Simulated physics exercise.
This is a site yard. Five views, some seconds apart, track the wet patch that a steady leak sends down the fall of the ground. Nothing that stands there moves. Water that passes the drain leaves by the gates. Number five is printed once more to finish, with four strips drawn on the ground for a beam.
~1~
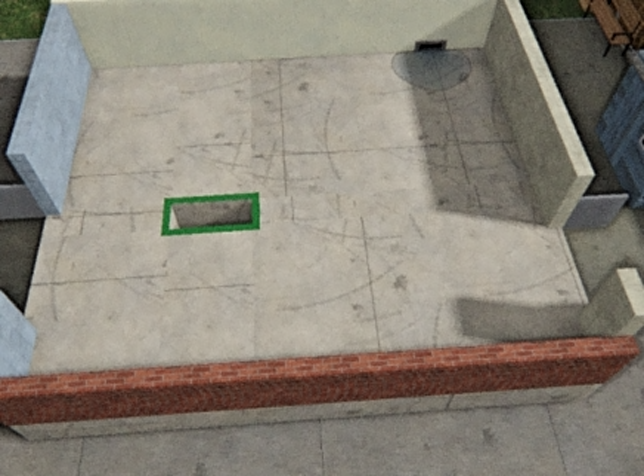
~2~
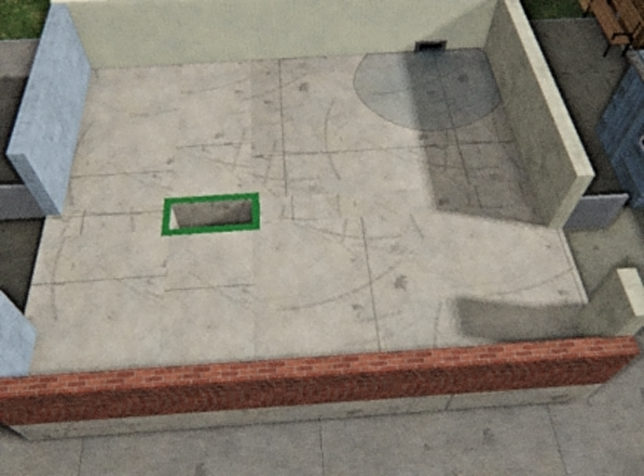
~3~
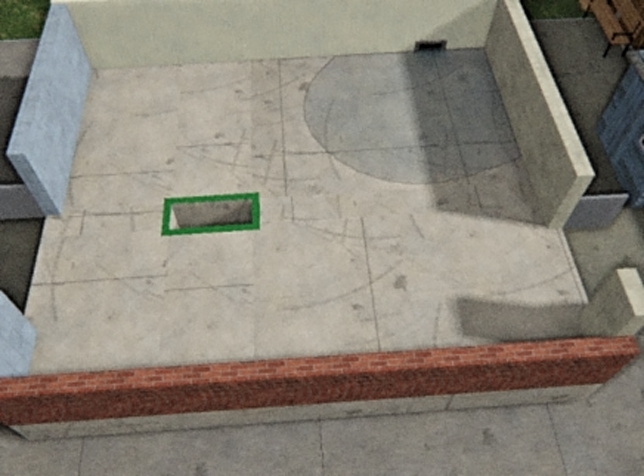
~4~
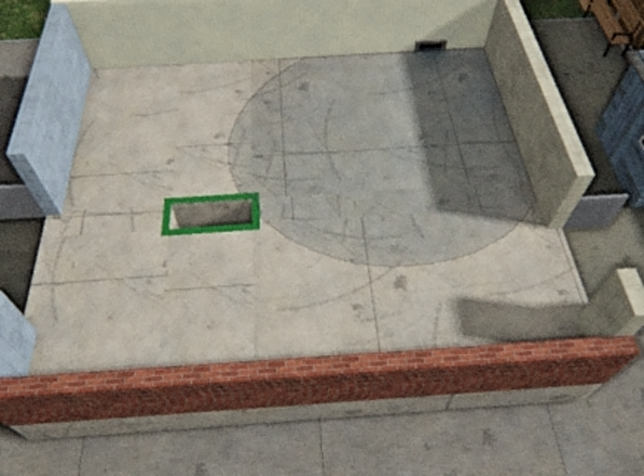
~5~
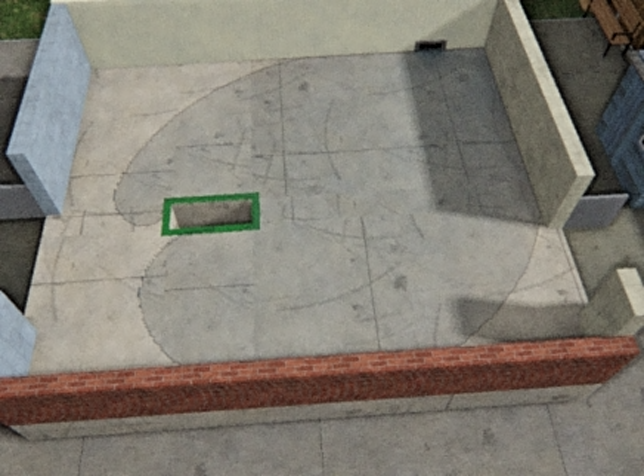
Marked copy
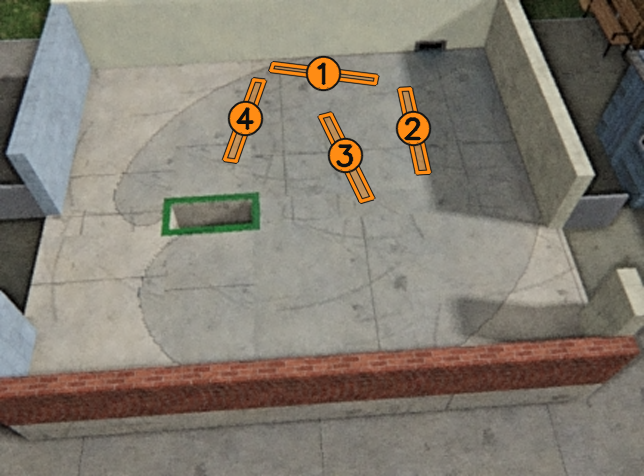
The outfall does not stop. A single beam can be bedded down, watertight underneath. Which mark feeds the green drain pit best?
I would pick place 4.
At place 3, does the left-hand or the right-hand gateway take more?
The left gate.
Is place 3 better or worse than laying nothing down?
Worse.
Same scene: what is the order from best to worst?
Best to worst: 4, 1, 2, 3.
On the marked copy, 1 from (272, 67) to (375, 79); 2 from (423, 172) to (404, 89); 3 from (325, 115) to (366, 199); 4 from (230, 160) to (259, 80).
Choosing 1, about 20 % of the stream goes into the green drain pit, about 79 % out by the gates.
Choosing 2, about 12 % of the stream goes into the green drain pit, about 88 % out by the gates.
Choosing 3, about 5 % of the stream goes into the green drain pit, about 95 % out by the gates.
Choosing 4, about 33 % of the stream goes into the green drain pit, about 66 % out by the gates.
